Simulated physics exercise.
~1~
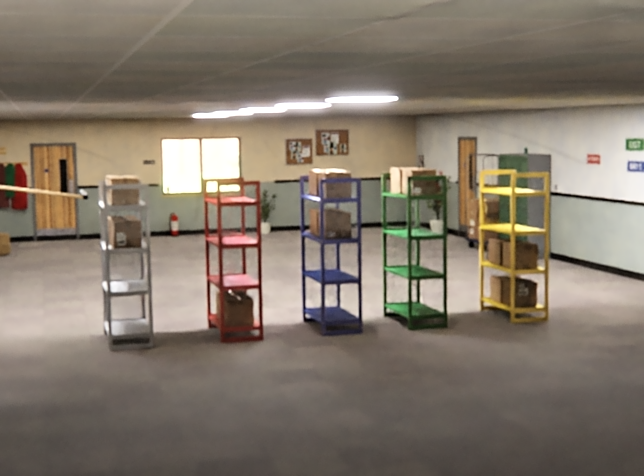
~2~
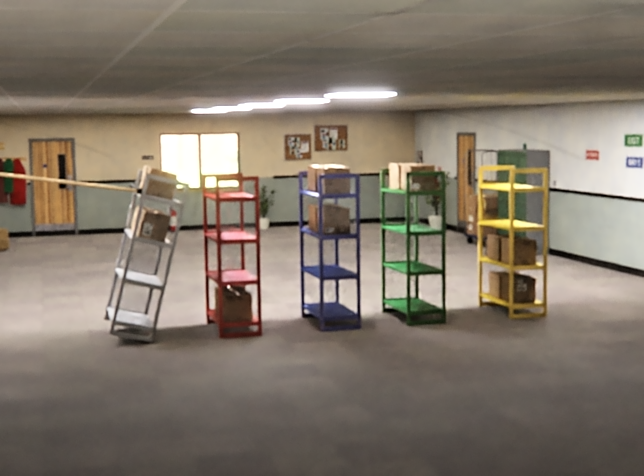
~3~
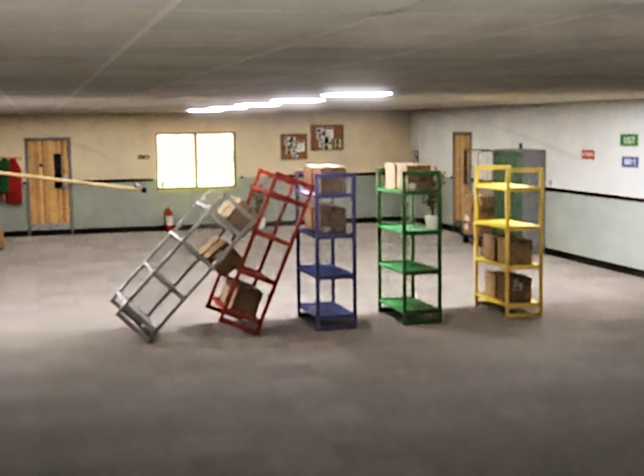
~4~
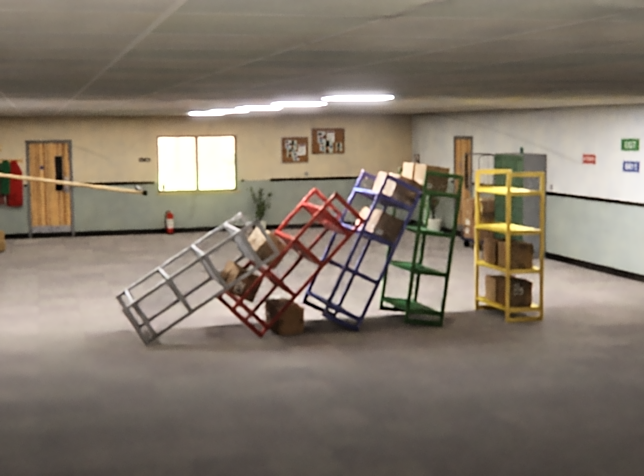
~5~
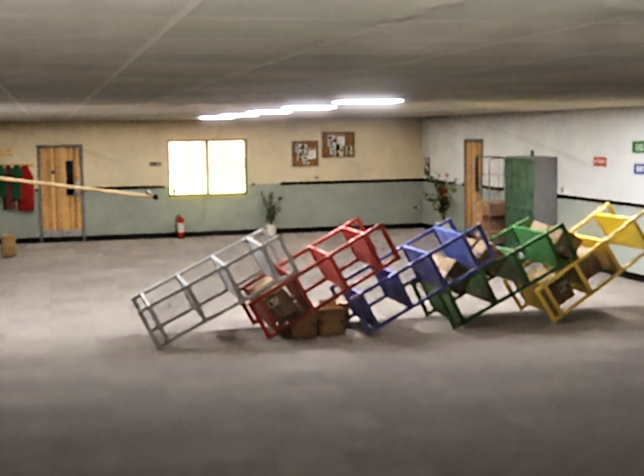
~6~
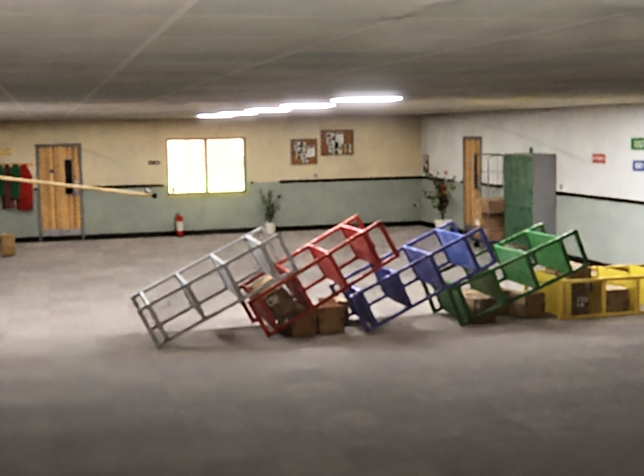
Five colourful racks topple rightward one after another after a pole tips the grey one, leaving none upright.
